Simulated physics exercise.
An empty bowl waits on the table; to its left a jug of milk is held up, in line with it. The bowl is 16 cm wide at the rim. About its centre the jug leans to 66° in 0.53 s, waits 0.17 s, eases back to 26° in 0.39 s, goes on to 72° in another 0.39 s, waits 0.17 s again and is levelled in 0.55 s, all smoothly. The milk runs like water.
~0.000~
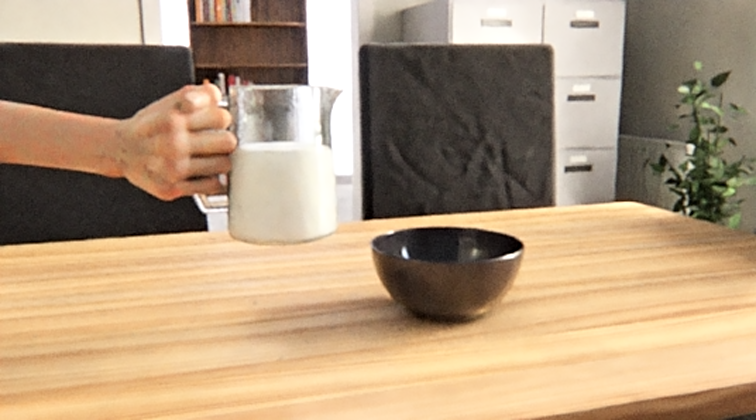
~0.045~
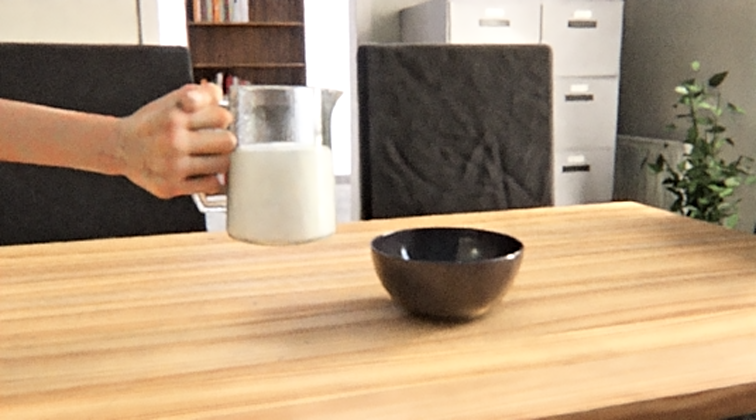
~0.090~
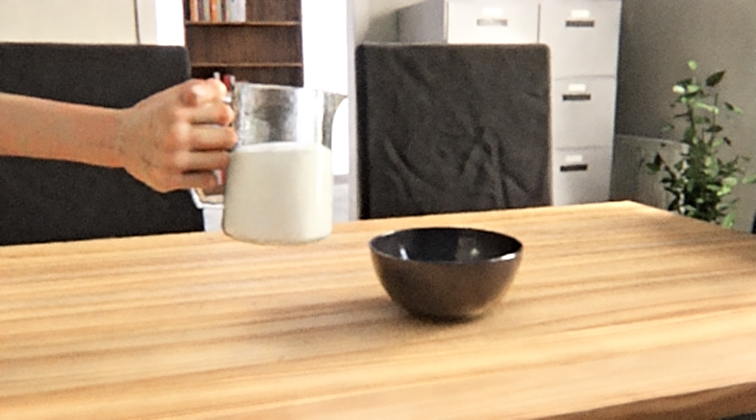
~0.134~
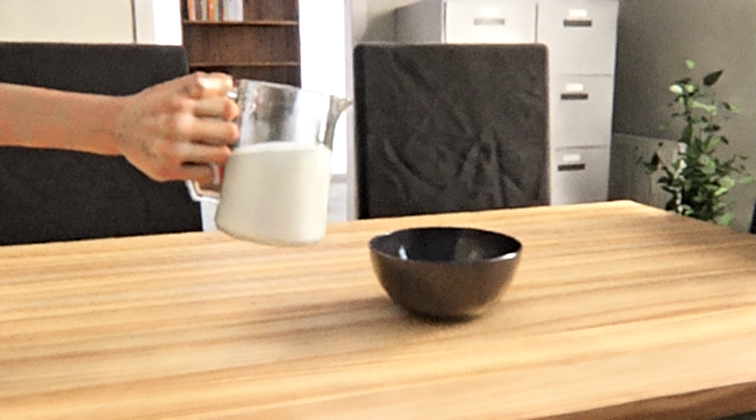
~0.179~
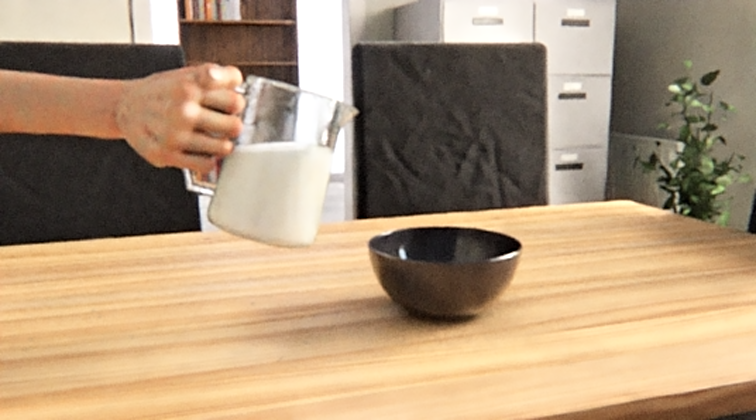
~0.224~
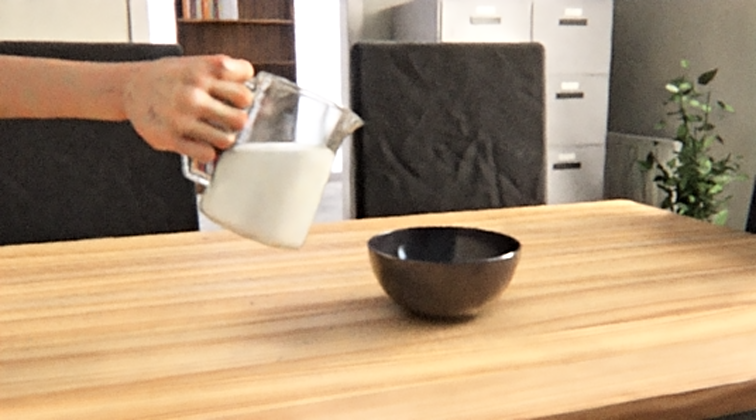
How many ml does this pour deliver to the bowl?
The bowl gets roughly 260 ml.
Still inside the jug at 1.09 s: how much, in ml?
About 510 ml.
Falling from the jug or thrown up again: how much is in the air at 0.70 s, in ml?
About 50 ml.
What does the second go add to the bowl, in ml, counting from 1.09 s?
Close to 130 ml.
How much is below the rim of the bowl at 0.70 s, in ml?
Some 50 ml.
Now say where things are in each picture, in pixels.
It leans 0°; its right rim is at (343, 88); the milk meets the walls at (231, 150) and (326, 146); the bowl's rim runs from (374, 251) to (514, 239), in the first picture.
It leans 1°; its right rim is at (344, 90); the milk meets the walls at (230, 150) and (327, 147), in the second picture.
It leans 5°; its right rim is at (348, 94); the milk meets the walls at (230, 151) and (326, 146), in the third picture.
It leans 10°; its right rim is at (352, 101); the milk meets the walls at (229, 152) and (327, 146), in the fourth picture.
It leans 17°; its right rim is at (358, 110); the milk meets the walls at (227, 159) and (328, 148), in the fifth picture.
It leans 25°; its right rim is at (363, 122); the milk meets the walls at (218, 167) and (331, 149), in the sixth picture.
After 0.70 s the tilt is 66° and the bowl has 50 ml, the jug 560 ml, and 0 ml is on the table.
After 1.09 s the tilt is 26° and the bowl has 135 ml, the jug 505 ml, and 10 ml is on the table.
After 1.65 s the tilt is 72° and the bowl has 155 ml, the jug 440 ml, and 15 ml is on the table.
After 2.04 s the tilt is 13° and the bowl has 260 ml, the jug 380 ml, and 15 ml is on the table.
In the end the bowl has 260 ml, the jug 380 ml, and 20 ml is on the table.
